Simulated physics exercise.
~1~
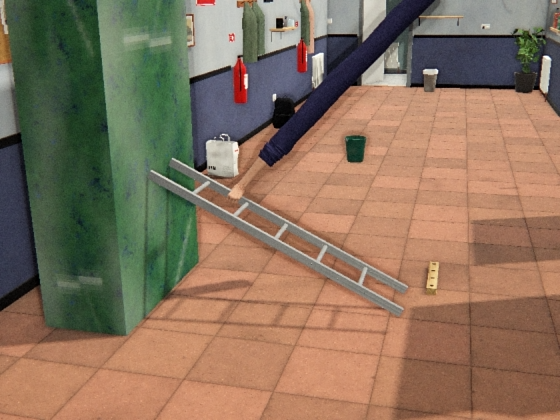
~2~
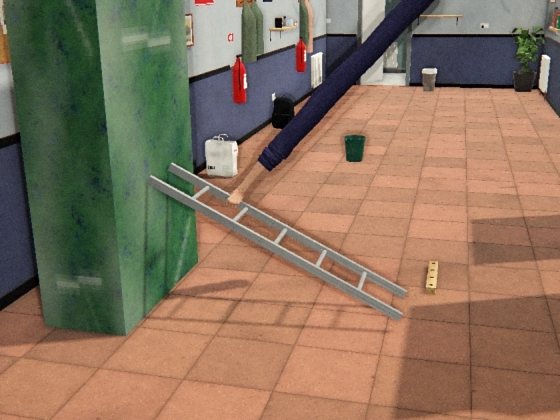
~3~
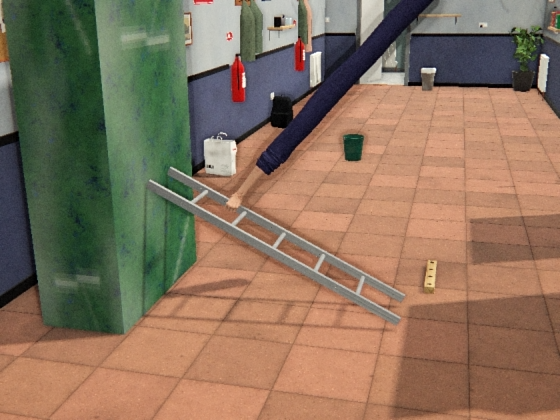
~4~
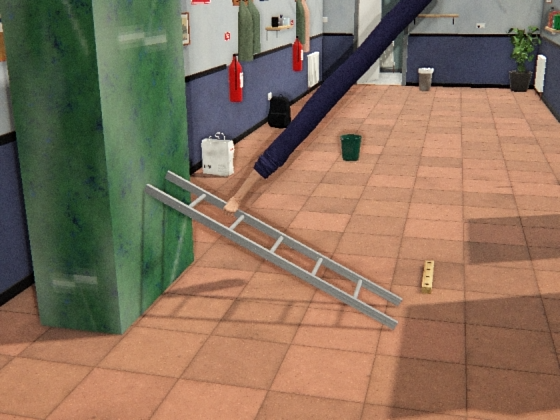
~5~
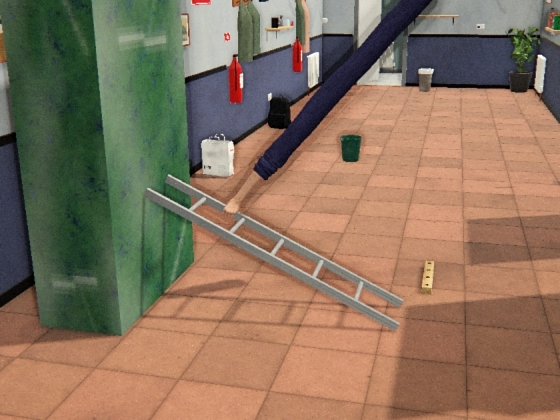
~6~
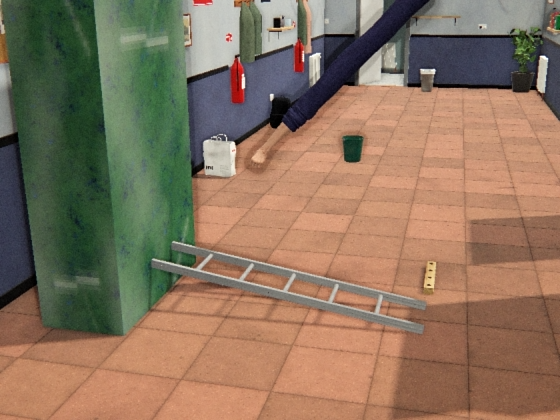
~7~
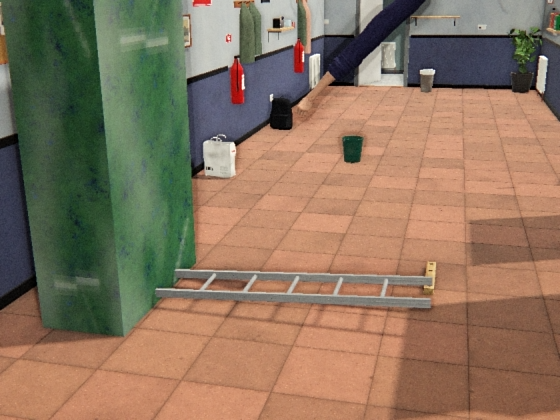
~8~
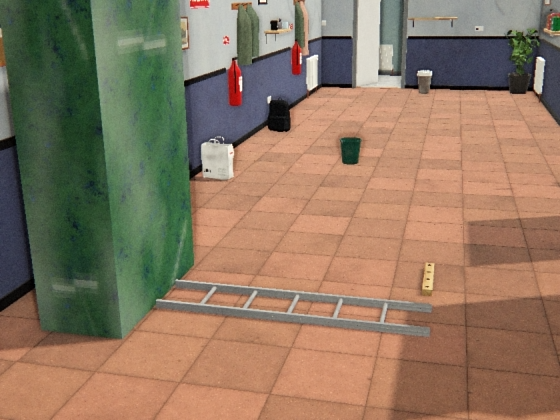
A grey ladder-like gate leans at a low angle against a green marbled pillar, steadied by a dark-sleeved arm; the hand lets go and withdraws, and the gate slides down until it lies flat on the tiled floor near a small batten.
